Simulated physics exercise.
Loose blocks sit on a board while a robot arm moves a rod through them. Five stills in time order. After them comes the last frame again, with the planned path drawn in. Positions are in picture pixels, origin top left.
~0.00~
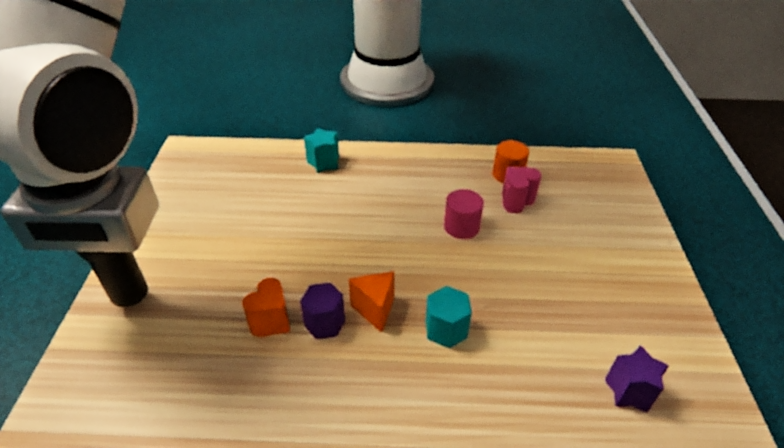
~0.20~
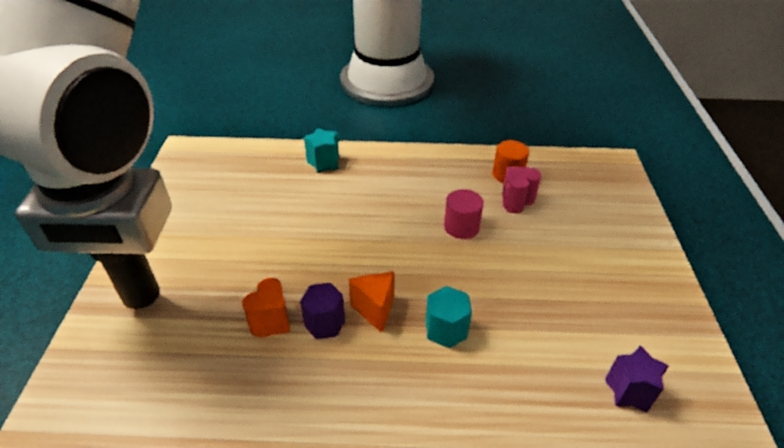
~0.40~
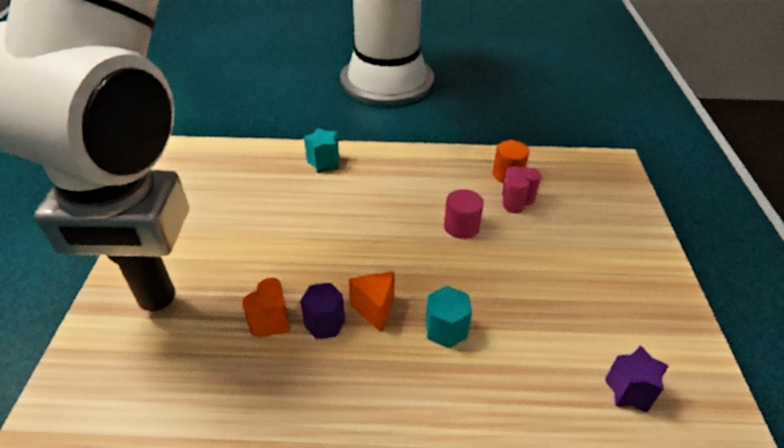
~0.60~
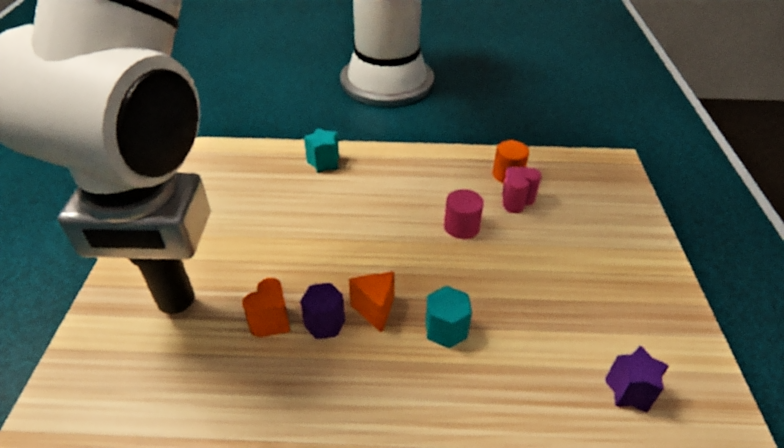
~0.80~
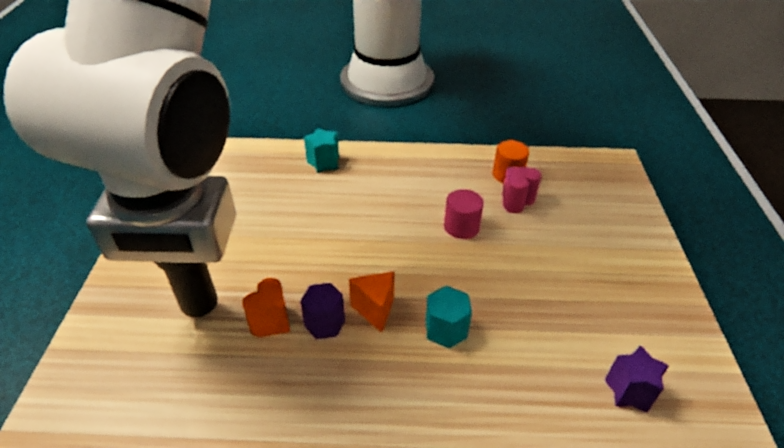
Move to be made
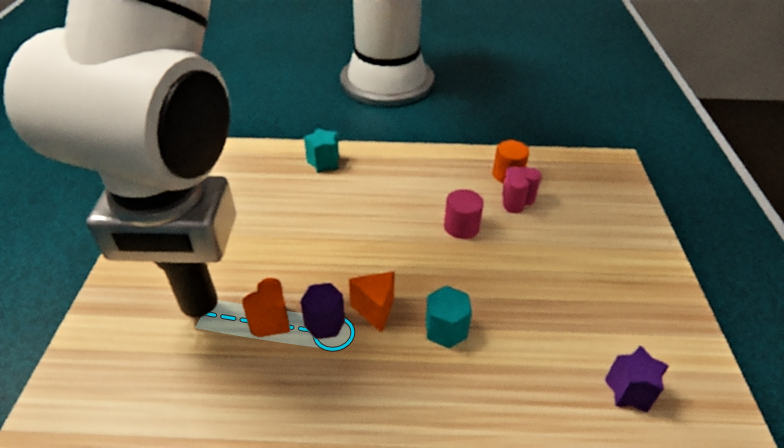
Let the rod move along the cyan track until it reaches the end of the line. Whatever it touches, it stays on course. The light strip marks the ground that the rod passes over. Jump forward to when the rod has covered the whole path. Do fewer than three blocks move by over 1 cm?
No, I don't think so.
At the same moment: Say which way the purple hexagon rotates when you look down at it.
From above, it looks like the purple hexagon goes counterclockwise.
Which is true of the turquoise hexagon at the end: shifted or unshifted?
That block remains where it is.
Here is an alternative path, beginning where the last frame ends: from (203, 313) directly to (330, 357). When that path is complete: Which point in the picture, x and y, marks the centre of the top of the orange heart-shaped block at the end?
It should be at (309, 295) by then.
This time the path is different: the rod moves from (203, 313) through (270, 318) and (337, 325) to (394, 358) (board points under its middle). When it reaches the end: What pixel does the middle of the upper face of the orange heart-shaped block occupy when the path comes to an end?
For the centre of its top, I'd go with (341, 335).
The line goes in a line from (203, 313) to (334, 333).
On the path given first. One third of the way, rod (243, 311); orange heart-shaped block (275, 297), turned 15° anticlockwise.
Two thirds of the way, rod (287, 317); orange heart-shaped block (318, 308), turned 15° anticlockwise; purple hexagon (355, 299), turned 45° anticlockwise; orange triangular block (381, 281).
At the end, rod (333, 323); orange heart-shaped block (355, 327); purple hexagon (390, 307), turned 105° anticlockwise; orange triangular block (392, 278), turned 25° anticlockwise; turquoise hexagon unmoved.
